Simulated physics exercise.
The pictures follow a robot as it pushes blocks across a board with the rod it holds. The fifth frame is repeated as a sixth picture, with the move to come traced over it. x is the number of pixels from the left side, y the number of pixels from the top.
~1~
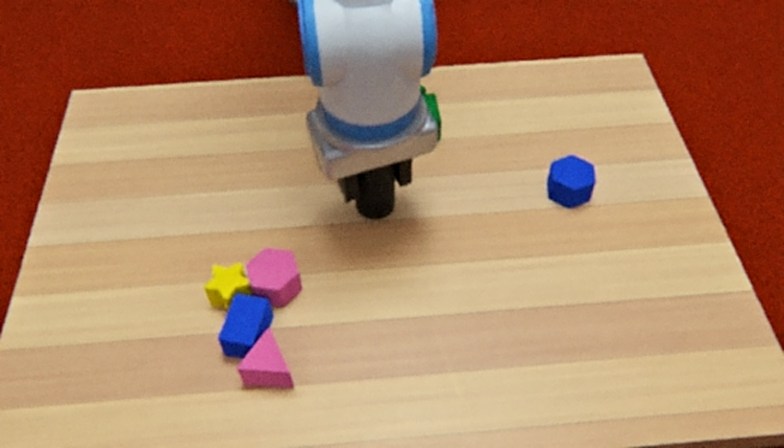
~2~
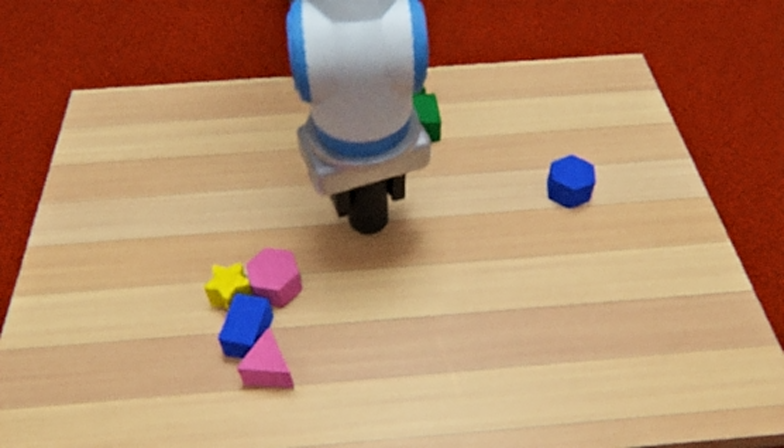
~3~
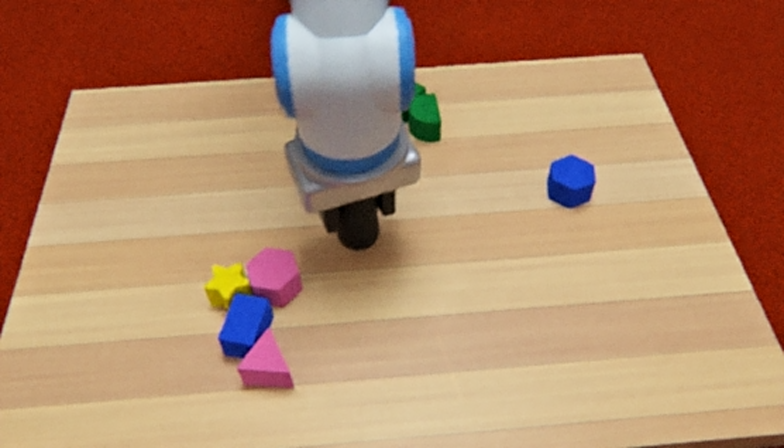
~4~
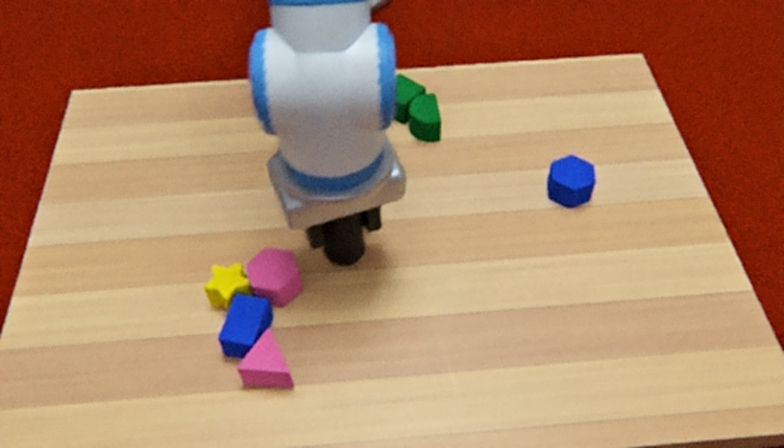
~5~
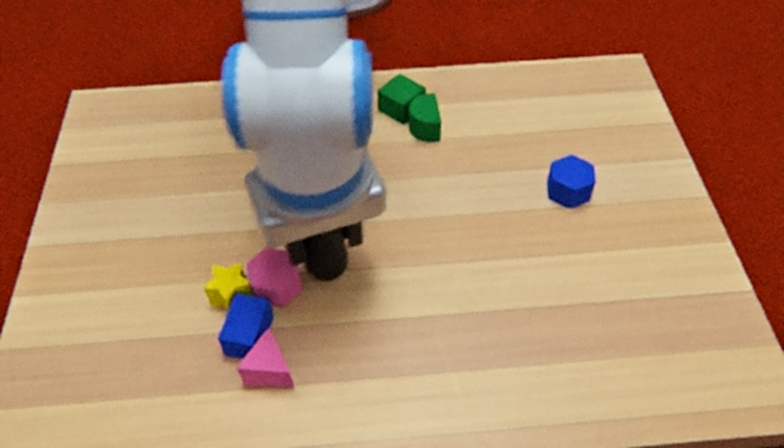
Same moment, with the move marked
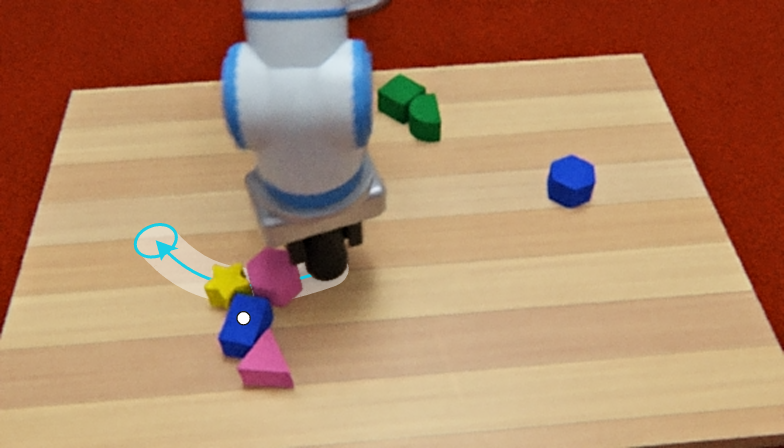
A robot arm with a dark rod at its end moved a short way down and left over a wooden board, coming right beside the pink six-sided block, while all the colored blocks stayed still.
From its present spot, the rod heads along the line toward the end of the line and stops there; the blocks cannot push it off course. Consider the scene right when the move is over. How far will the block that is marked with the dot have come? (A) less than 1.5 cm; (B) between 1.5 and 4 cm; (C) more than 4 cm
A: Less than 1.5 cm.
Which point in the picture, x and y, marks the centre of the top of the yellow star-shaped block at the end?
It comes to (119, 314).
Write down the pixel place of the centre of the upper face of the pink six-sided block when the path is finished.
In the picture, it is at (159, 289).
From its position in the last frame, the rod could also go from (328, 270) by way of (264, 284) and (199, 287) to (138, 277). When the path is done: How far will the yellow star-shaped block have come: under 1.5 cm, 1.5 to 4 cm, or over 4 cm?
The shift is above 4 cm.
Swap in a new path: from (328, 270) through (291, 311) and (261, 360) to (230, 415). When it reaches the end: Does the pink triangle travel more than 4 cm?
Yes.
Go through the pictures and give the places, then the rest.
The first picture shows lower end of the rod (375, 204), tops of blocks, yellow star-shaped block (227, 279), blue rectangular block (244, 318), pink triangle (265, 355), pink six-sided block (272, 268).
The second picture shows rod (368, 219), blocks as before.
The third picture shows rod (359, 234), blocks as before.
The fourth picture shows rod (345, 249), blocks as before.
The fifth picture shows rod (327, 264), yellow star-shaped block (227, 279), blue rectangular block (244, 318), pink triangle (265, 355), pink six-sided block (272, 268).
The drawn path runs from (328, 270) by way of (262, 285) and (198, 274) to (156, 241); the dot is on the blue rectangular block.
On the path given first. One third of the way, rod (259, 279); yellow star-shaped block (166, 294); blue rectangular block (233, 327), turned 20° anticlockwise; pink six-sided block (210, 284).
Two thirds of the way, rod (195, 268); yellow star-shaped block (119, 313), turned 20° anticlockwise; blue rectangular block (233, 327), turned 20° anticlockwise; pink six-sided block (159, 289), turned 40° anticlockwise.
At the end, rod (153, 234); yellow star-shaped block (119, 314), turned 20° anticlockwise; blue rectangular block (233, 327), turned 20° anticlockwise; pink triangle not moved; pink six-sided block (159, 289), turned 40° anticlockwise.
